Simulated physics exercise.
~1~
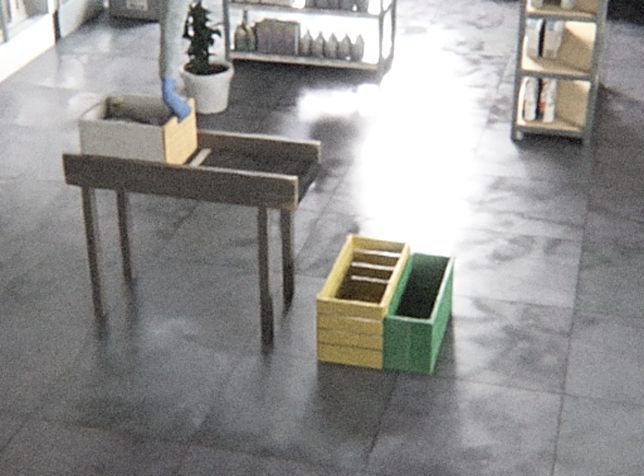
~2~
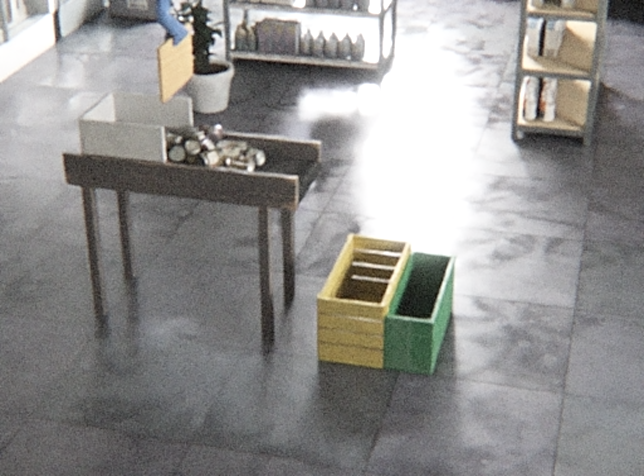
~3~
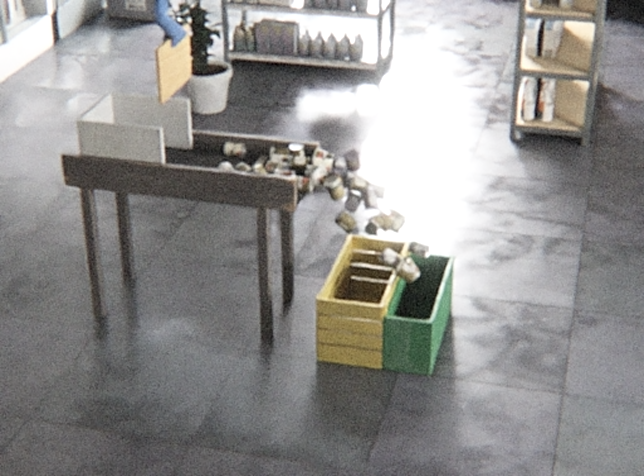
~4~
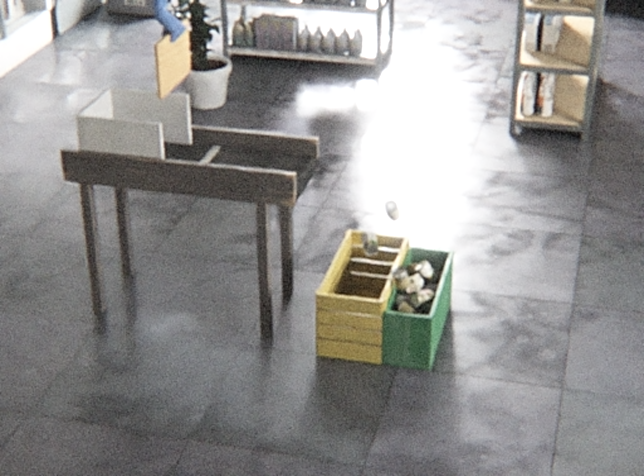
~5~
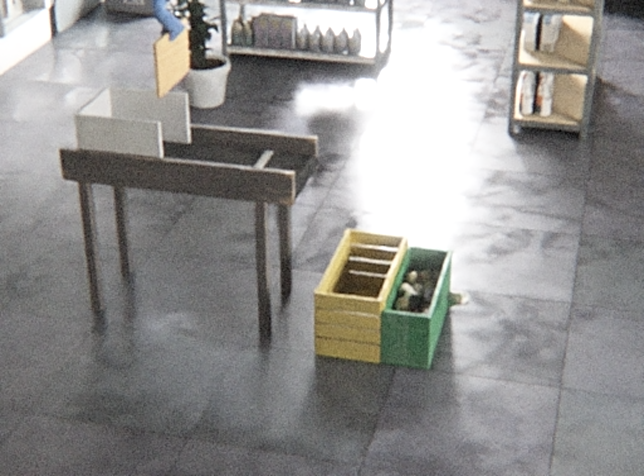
A heap of small tins slid right along a raised belt after a blue-gloved hand lifted the gate of a white pen, then tumbled off the end, nearly all landing in the green box, with one left on the floor beyond it.
